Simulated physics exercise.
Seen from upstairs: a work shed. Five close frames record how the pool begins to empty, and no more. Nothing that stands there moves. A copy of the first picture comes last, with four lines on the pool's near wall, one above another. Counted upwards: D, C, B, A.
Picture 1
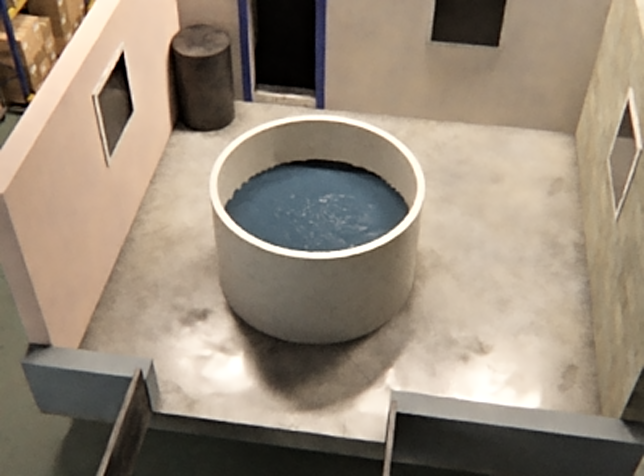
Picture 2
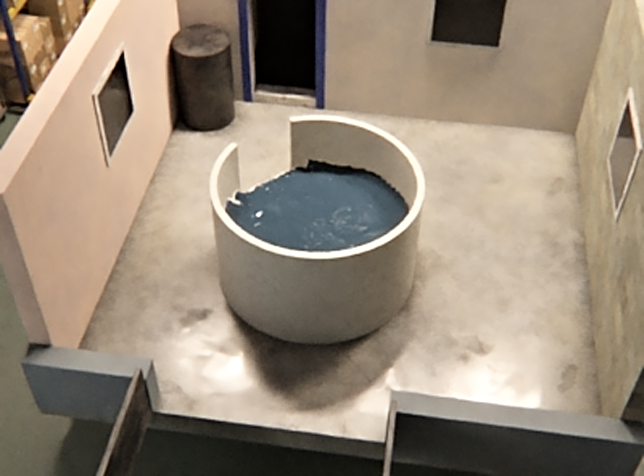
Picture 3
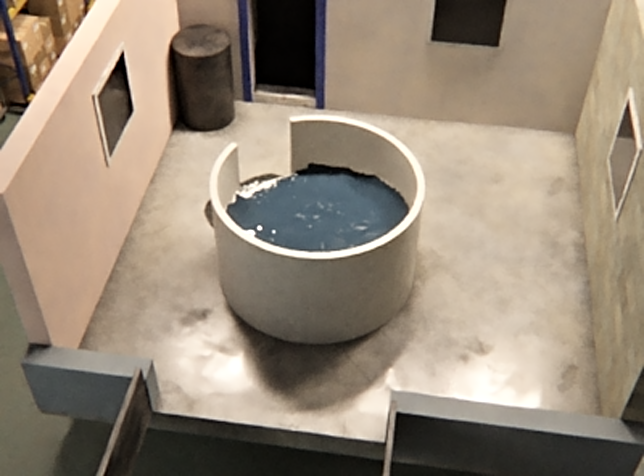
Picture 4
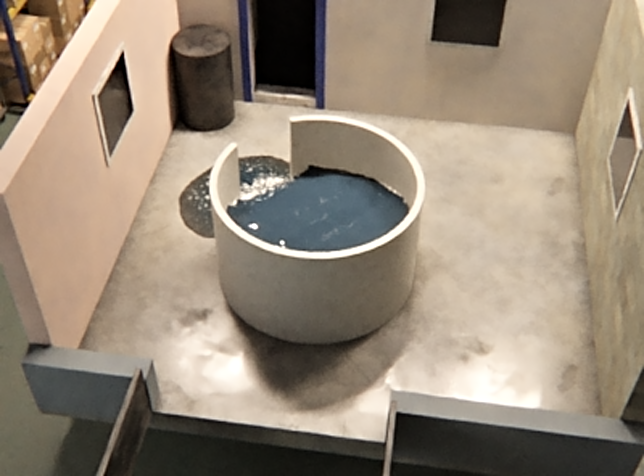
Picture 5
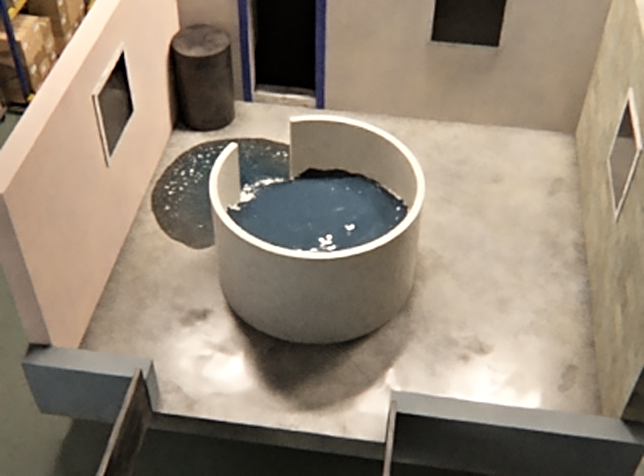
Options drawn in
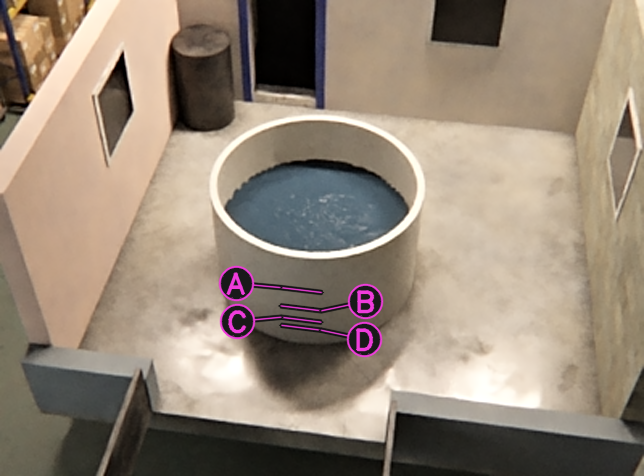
Water pours through a gap in the round pool's wall and spreads across the floor.
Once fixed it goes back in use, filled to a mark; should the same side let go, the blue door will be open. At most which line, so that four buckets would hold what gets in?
Use line C.
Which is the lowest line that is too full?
Line B.
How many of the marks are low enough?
Two of them.
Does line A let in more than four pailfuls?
Yes, that goes wrong.
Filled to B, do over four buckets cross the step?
Yes.
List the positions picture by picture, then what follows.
Water in the pool at rest, its middle at (317, 221); foot of the blue doorway at (284, 105); open gate at (270, 371).
Water covers 1 % of the ground, its front hidden from here.
Water covers 3 % of the ground, its front hidden from here.
Water covers 6 % of the ground and shows as far out as (197, 212).
Water covers 12 % of the ground and shows as far out as (203, 146).
On the marked copy, A at (300, 290); B at (301, 308); C at (301, 319); D at (301, 327); from the bottom up D, C, B, A.
With A, dozens of bucketfuls pour in.
With B, about 9 bucketfuls get in.
With C, a bucket or two gets in.
With D, nothing gets over.
